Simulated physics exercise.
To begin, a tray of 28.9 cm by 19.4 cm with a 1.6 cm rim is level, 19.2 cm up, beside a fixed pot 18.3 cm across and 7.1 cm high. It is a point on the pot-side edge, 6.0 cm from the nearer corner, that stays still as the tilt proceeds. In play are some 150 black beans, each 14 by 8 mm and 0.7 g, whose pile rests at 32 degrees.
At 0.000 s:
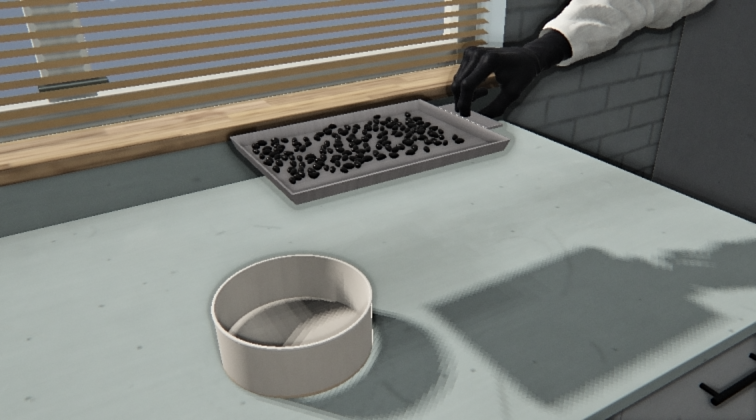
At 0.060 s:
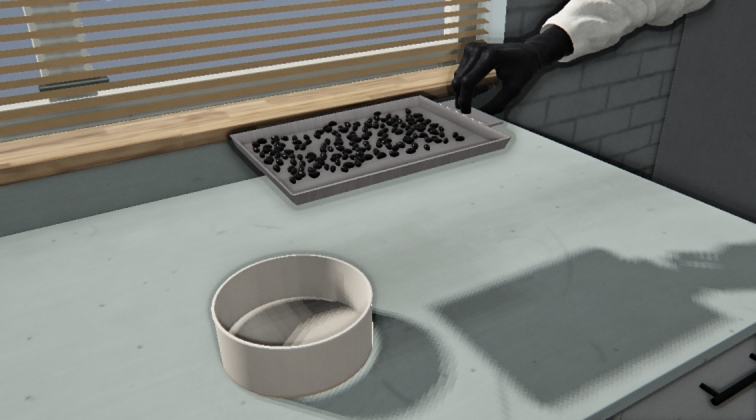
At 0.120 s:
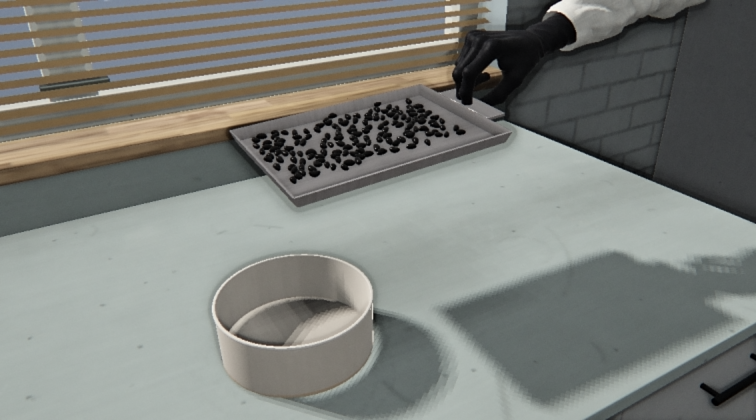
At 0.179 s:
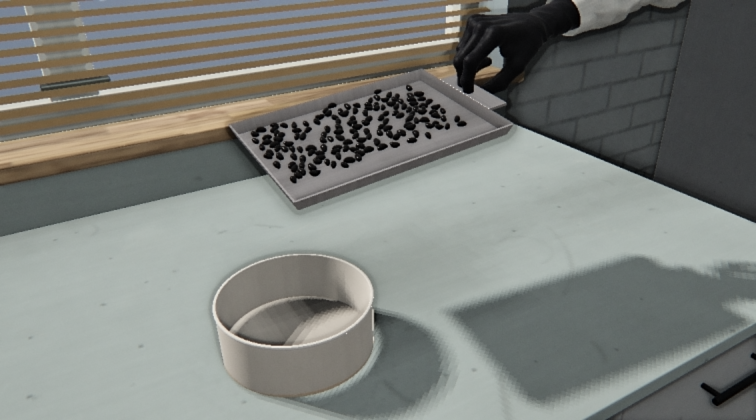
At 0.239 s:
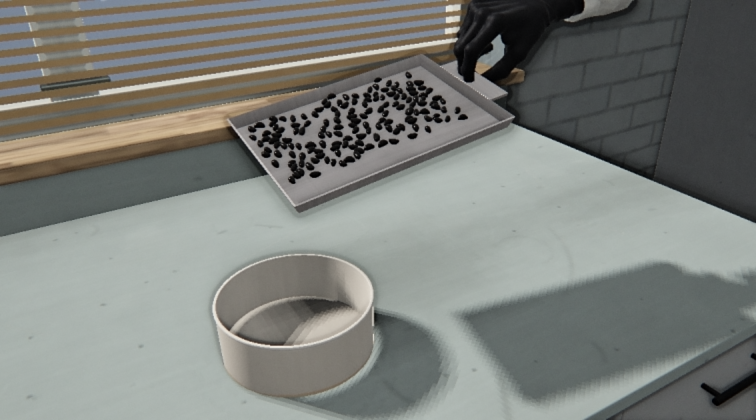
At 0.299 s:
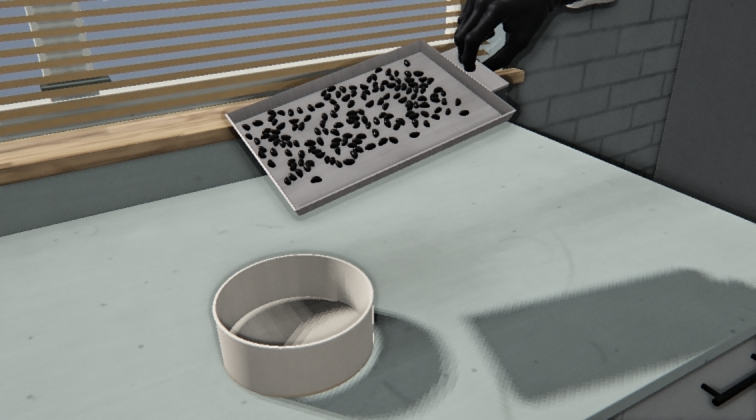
At first, a gray tray of scattered black beans lies level by a window with blinds, a black-gloved hand at its far right end and a round, pale pot on the counter. The hand then raises that end, gradually slanting the tray toward its left front corner while the pot stays still.
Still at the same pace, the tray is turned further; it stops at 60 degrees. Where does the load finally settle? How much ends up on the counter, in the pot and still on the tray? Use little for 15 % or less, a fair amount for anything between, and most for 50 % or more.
Left on the tray - a fair amount; counter - little; pot - most.
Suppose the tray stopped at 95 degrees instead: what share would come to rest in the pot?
Roughly 100 percent.
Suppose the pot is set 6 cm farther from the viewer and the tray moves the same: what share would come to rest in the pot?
It would come to roughly 20 percent.
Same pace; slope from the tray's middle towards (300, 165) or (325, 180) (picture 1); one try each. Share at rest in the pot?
Estimate: Some 20 % and some 55 % respectively.
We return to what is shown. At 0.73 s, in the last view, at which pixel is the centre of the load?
Approximately (326, 179) in the final picture.
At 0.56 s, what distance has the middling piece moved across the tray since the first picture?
6 cm.
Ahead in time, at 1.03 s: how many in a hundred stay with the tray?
About 45 per cent.
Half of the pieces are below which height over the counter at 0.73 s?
Roughly 20 cm.
After 0.56 s, tilt 40 degrees; the tray holds 100 %, the pot 0 %.
Then, at 0.73 s, tilt 53 degrees; the tray holds 95 %, the pot 0 %.
After 1.03 s, tilt 60 degrees; the tray holds 45 %, the pot 40 %.
In the end, at 2.3 s, tray 35 %, counter 5 %, pot 65 %.
